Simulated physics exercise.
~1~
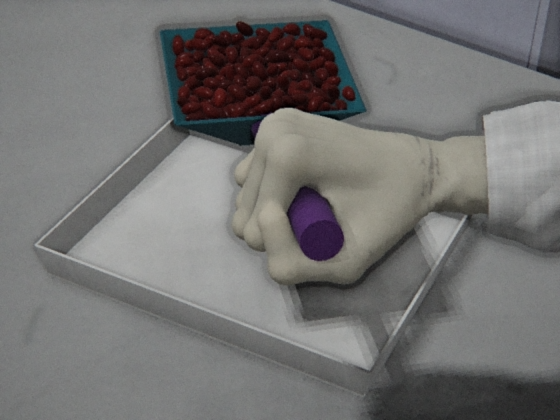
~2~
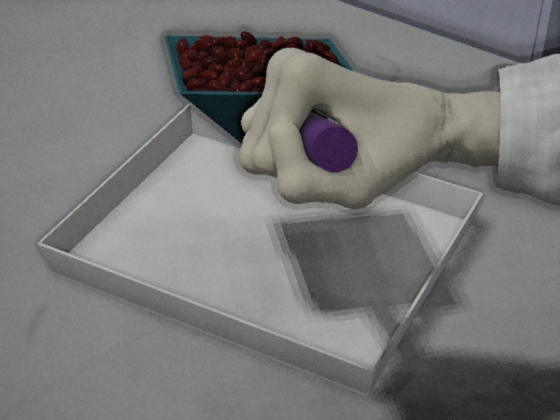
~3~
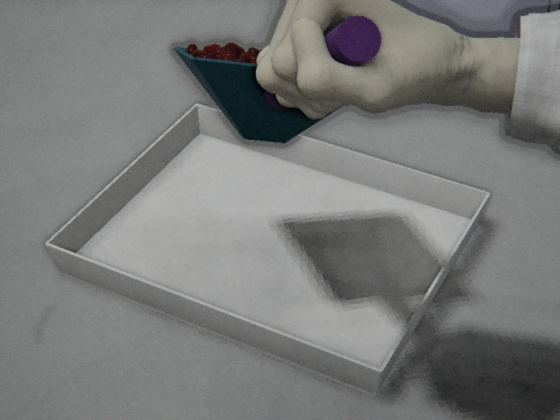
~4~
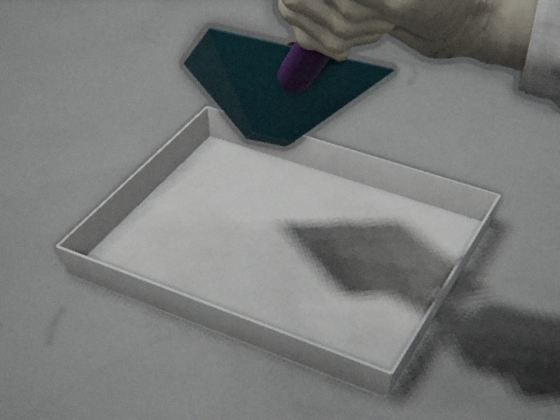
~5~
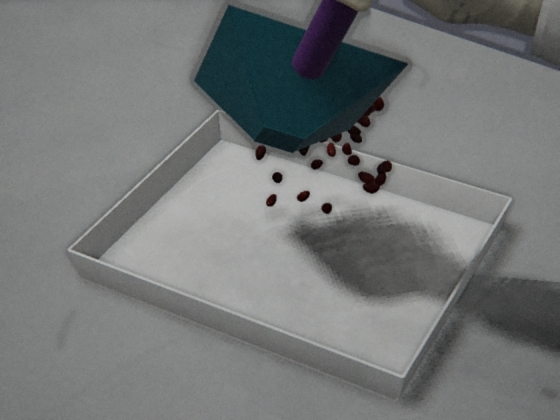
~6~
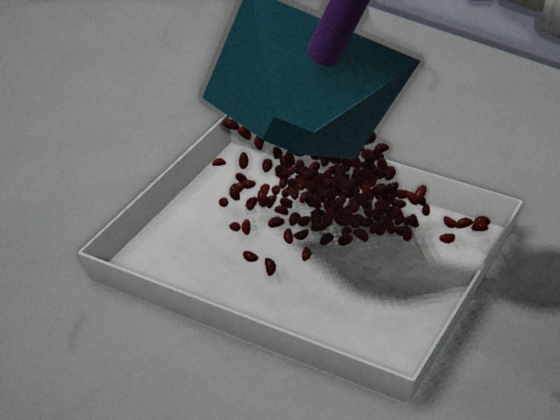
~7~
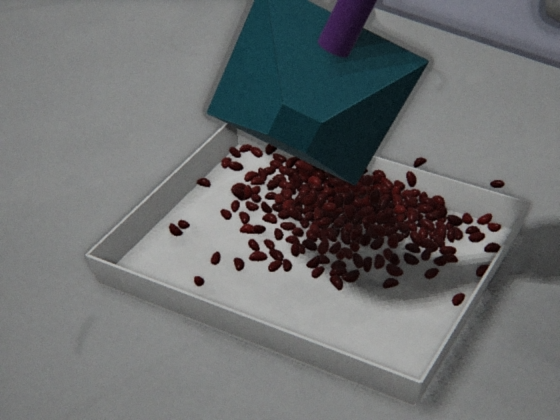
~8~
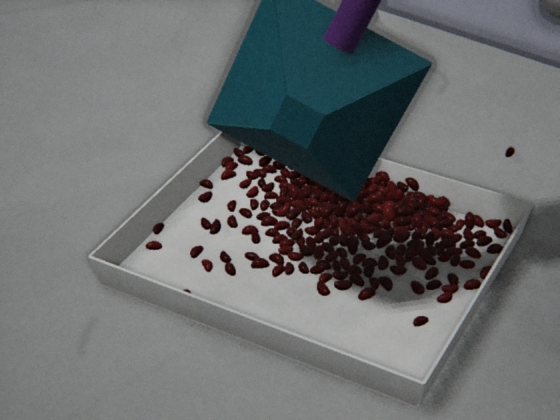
The clip shows a gloved or pale hand gripping the purple handle of a teal scoop full of red beans and tipping it over a shallow white tray. The beans pour out and spread into a heap in the tray, with a stray one beyond its rim.
